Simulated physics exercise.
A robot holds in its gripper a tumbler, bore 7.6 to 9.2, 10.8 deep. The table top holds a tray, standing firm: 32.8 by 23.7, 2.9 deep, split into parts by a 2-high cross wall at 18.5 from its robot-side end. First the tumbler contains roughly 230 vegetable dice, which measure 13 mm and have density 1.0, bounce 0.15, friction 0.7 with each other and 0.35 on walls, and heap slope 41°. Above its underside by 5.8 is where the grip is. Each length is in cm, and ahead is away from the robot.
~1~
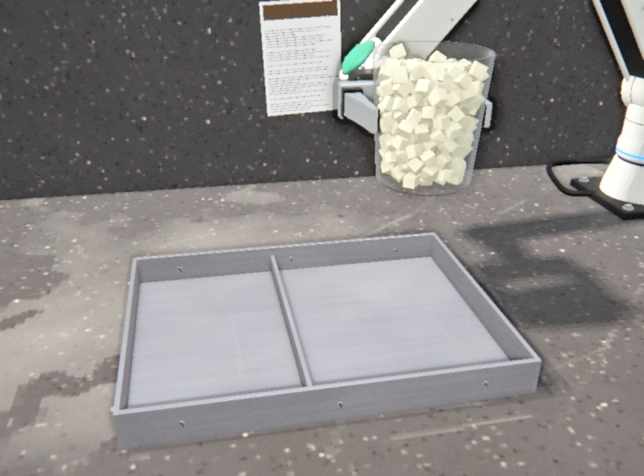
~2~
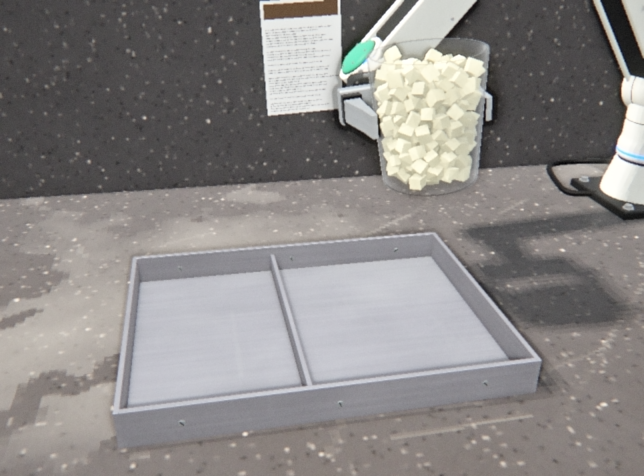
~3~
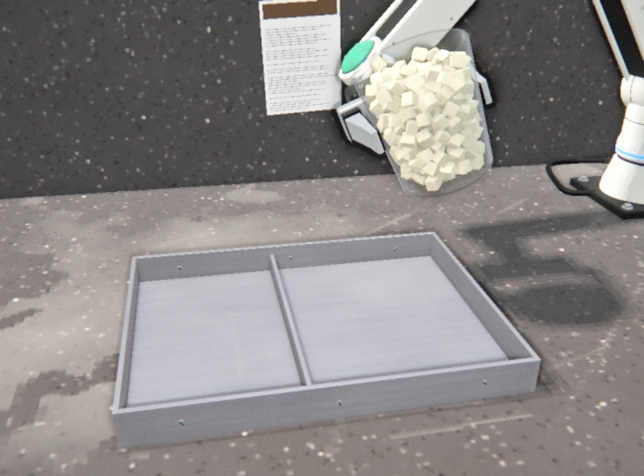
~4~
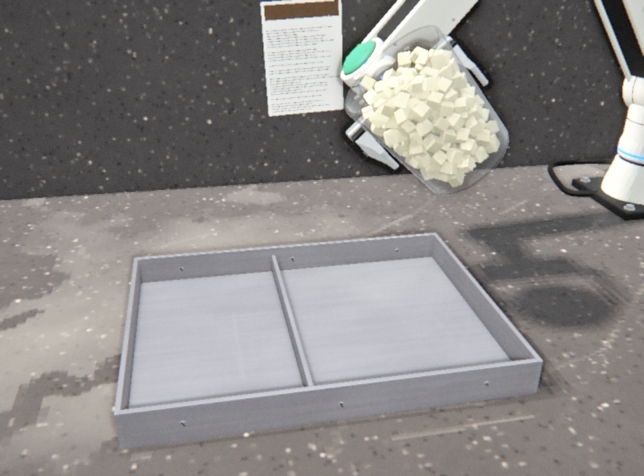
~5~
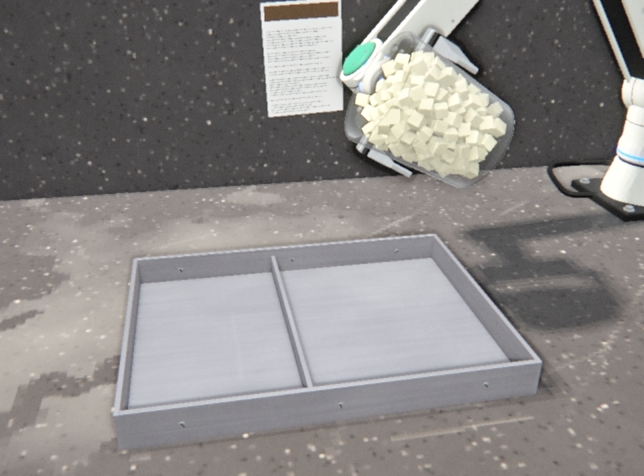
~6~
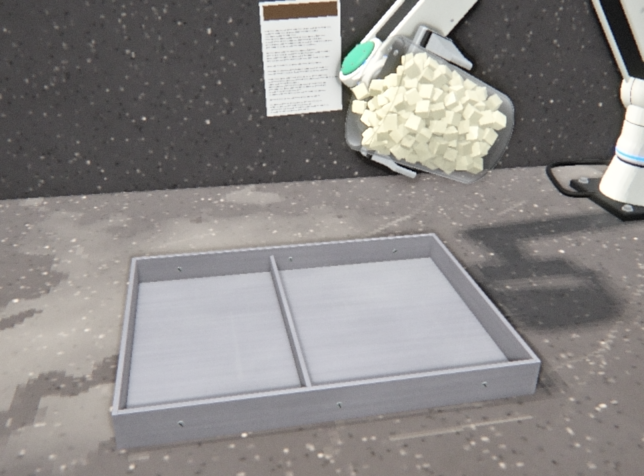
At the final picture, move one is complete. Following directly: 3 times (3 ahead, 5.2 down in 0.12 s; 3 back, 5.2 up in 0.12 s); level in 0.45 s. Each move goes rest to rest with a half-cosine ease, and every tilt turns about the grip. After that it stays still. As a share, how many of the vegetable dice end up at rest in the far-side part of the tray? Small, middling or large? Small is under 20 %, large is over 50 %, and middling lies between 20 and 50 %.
Small, under 20 %.
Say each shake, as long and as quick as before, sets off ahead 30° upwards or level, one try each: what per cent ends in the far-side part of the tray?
First try some 65 %, second try some 45 %.
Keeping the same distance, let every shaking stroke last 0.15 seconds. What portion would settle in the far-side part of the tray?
I'd expect some 0 per cent.
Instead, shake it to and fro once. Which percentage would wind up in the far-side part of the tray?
Result: Approximately 0 per cent.
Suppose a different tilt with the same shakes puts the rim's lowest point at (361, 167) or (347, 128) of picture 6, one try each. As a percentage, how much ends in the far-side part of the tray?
Estimates in order: 35 % and 5 %.
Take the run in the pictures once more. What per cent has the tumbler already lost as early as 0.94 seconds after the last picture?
Around 15 % has gone out so far.
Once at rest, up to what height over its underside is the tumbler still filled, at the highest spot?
The top sits some 11.0 cm up.
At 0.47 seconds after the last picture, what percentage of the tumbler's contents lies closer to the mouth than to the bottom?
I'd say close to 50 per cent.
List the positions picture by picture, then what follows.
The tumbler middle at (428, 119), level; upper third of the load around (433, 82), from x 385 to 480, top at y 55; 234 in the tumbler, in the first picture.
The tumbler middle at (428, 119), tilted 6° forward; upper third of the load around (430, 83), from x 380 to 475, top at y 55, in the second picture.
The tumbler middle at (429, 118), tilted 23° forward; upper third of the load around (426, 84), from x 375 to 475, top at y 55, in the third picture.
The tumbler middle at (432, 118), tilted 43° forward; upper third of the load around (428, 87), from x 370 to 490, top at y 55, in the fourth picture.
The tumbler middle at (432, 118), tilted 60° forward; upper third of the load around (424, 92), from x 365 to 500, top at y 60, in the fifth picture.
The tumbler middle at (432, 117), tilted 66° forward; upper third of the load around (426, 92), from x 360 to 500, top at y 60; 234 in the tumbler, in the sixth picture.
Then, 0.47 s on, tilted 66° forward, highest piece 24 above the table; 221 in the tumbler, 4 in the far-side part, 9 in flight or on a rim.
Then, 0.94 s on, tilted 35° forward, highest piece 24 above the table; 198 in the tumbler, 26 in the far-side part, 9 in the robot-side part, 1 in flight or on a rim.
Then, 1.37 s on, level, highest piece 25 above the table; 198 in the tumbler, 27 in the far-side part, 9 in the robot-side part.
Then, 2.42 s on, level, highest piece 25 above the table; 198 in the tumbler, 27 in the far-side part, 9 in the robot-side part.
In the end, 198 in the tumbler, 27 in the far-side part, 9 in the robot-side part. That is 12 % in the far-side part of the tray.
